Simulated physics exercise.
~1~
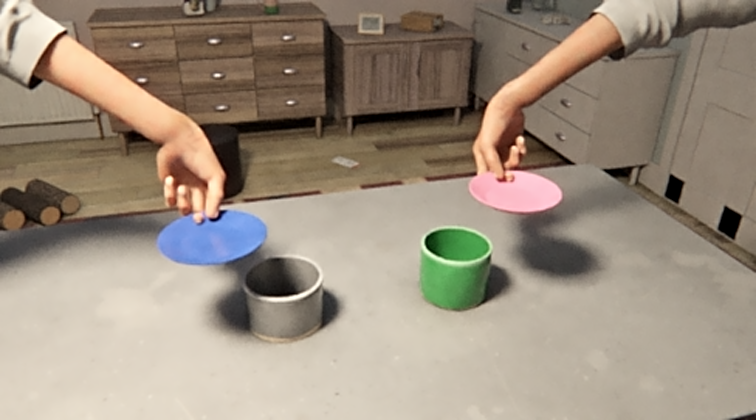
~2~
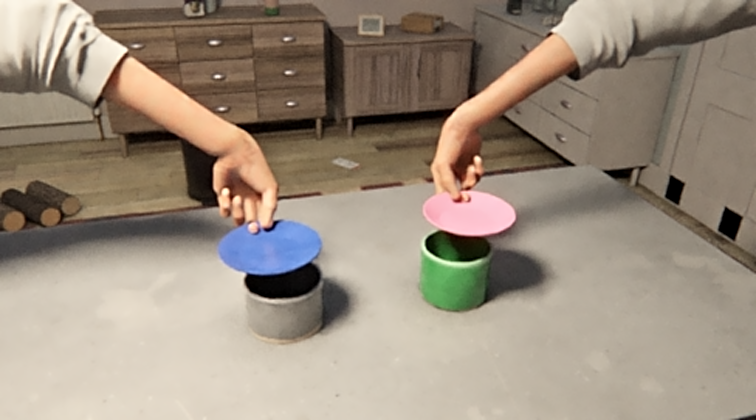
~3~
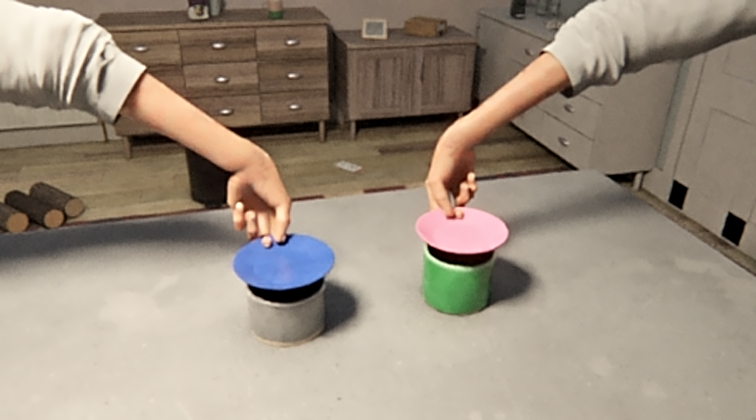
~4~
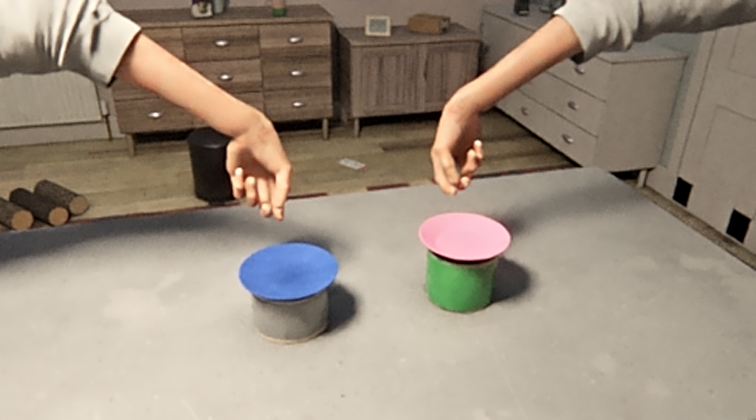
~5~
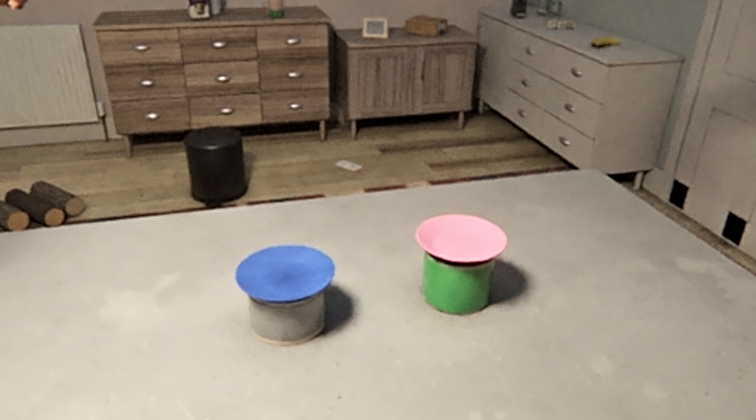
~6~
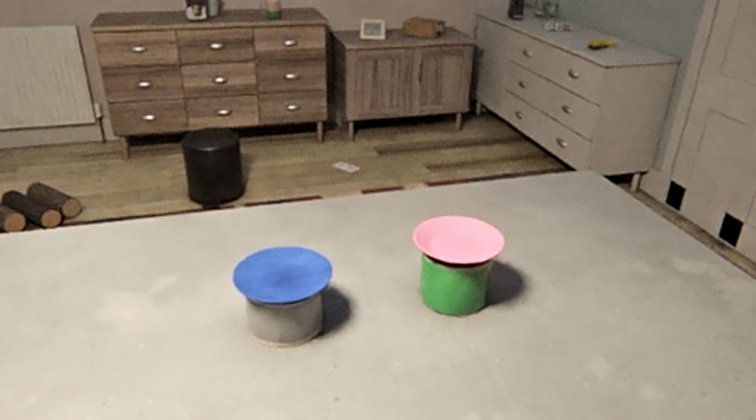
Two hands lower a blue disc and a pink disc onto open containers and withdraw.
